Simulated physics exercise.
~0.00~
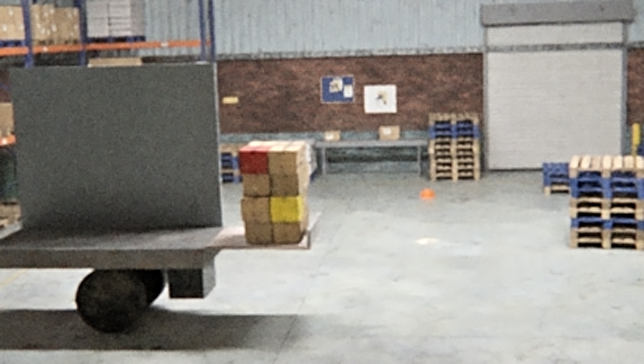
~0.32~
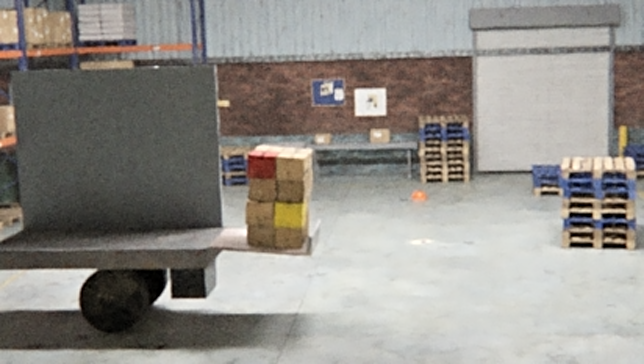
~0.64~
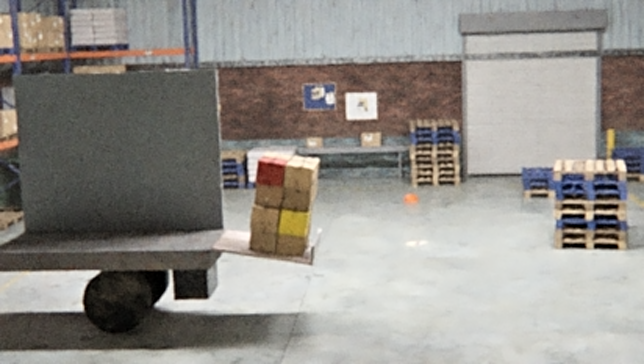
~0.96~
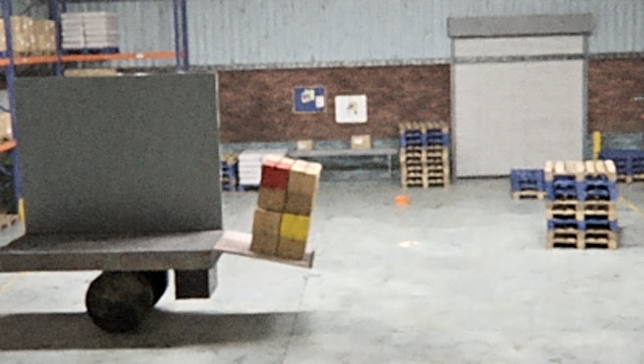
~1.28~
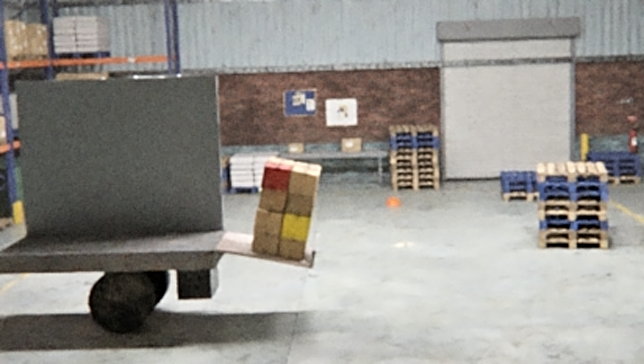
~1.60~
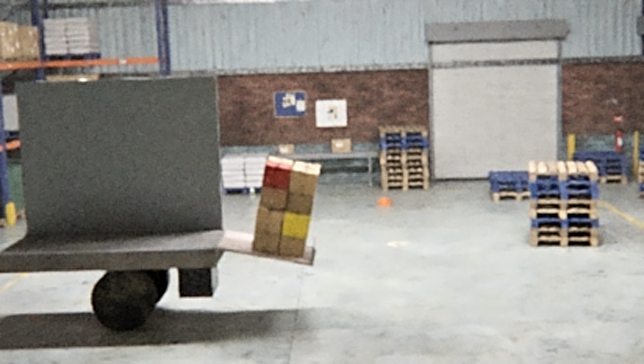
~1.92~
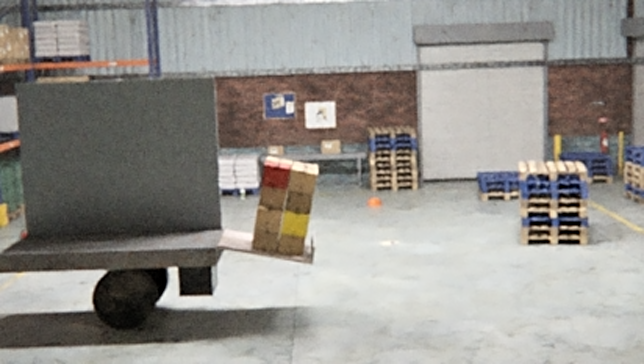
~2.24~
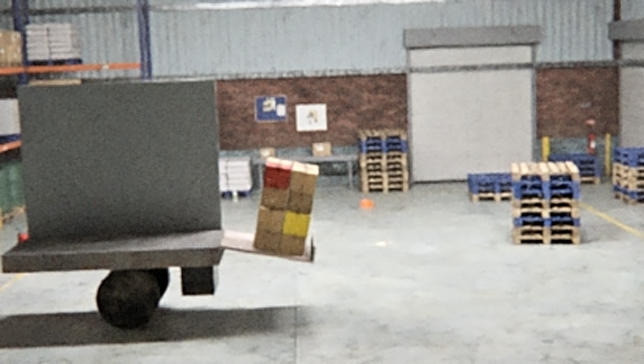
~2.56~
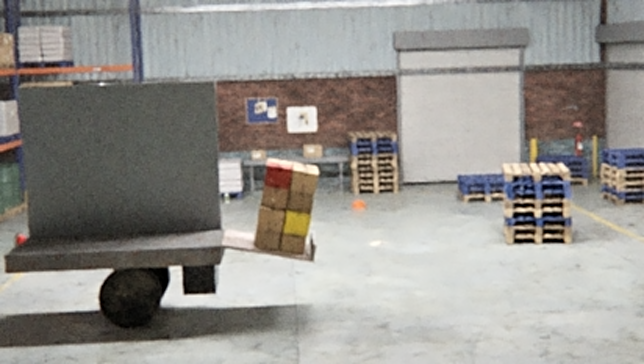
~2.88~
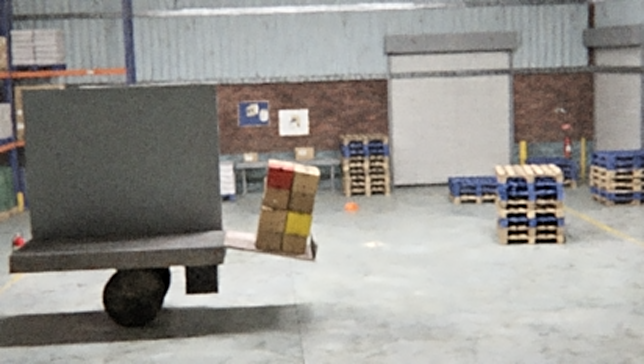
A lorry's tail lift droops slightly, tilting its stacked cartons, which all stay on it.
